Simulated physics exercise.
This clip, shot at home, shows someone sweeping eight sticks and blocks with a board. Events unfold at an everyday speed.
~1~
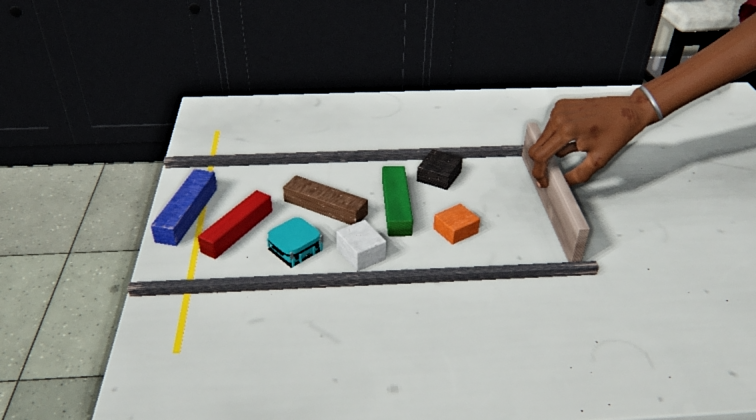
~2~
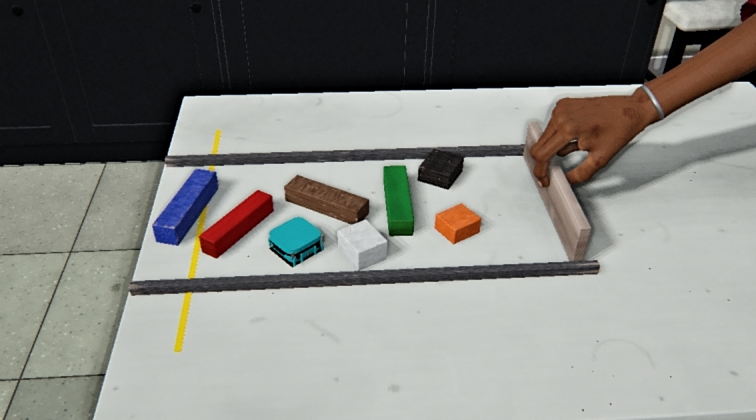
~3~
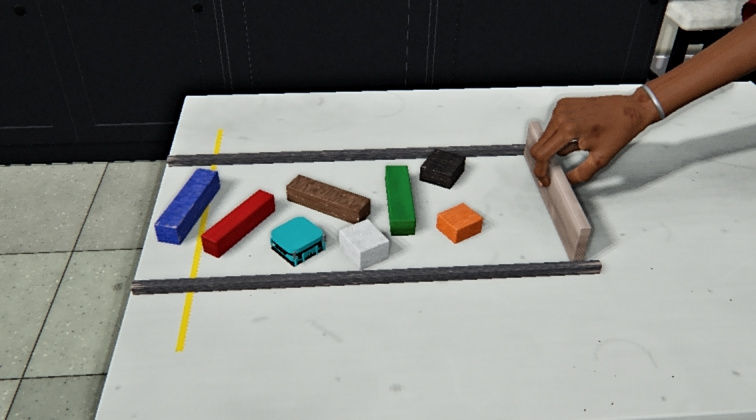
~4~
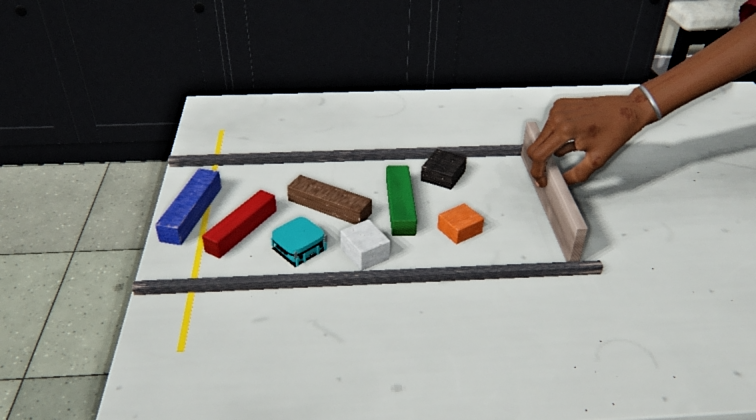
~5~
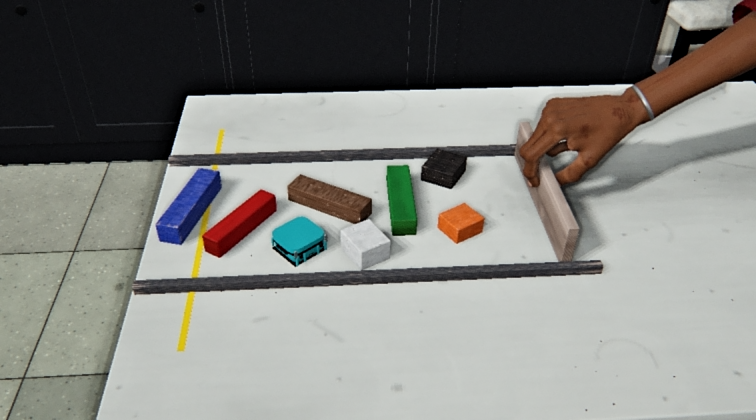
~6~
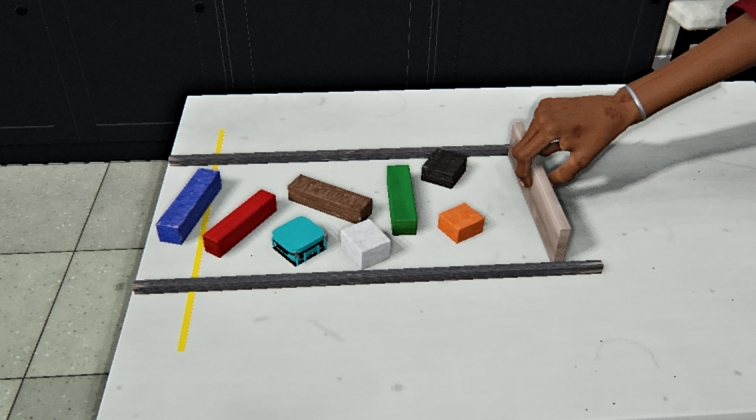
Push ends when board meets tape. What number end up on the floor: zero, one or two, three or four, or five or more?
The push is going to knock off a trio or a quartet.
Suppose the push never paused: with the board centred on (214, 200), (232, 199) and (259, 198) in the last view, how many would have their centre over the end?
Per position: 3 / 2 / 1.
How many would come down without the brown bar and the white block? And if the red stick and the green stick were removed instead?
Try one: 2; try two: 2.
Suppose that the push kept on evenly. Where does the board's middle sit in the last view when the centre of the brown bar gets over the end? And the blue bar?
Brown bar: (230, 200); blue bar: (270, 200).
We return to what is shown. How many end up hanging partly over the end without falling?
The count is 1.
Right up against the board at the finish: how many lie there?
The count in contact is 3.
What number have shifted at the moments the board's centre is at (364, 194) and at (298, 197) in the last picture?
First position 7; second position 8.
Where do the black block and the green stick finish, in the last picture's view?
Reading them off: First (193, 181); then (157, 209).
Early on, none off yet; blue bar at rest near (191, 204); red stick at rest near (241, 222); turquoise case at rest near (299, 241).
A while later, none off yet; blue bar at rest near (191, 204); red stick travelled a little near (227, 223); turquoise case travelled about its own width near (274, 248).
Further along, none off yet; blue bar leaning well over near (136, 213); red stick travelled about its own width near (158, 226); turquoise case travelled well along near (192, 254).
Finally, the number that fall off is three or four; lost, brown bar, turquoise case, red stick and blue bar.
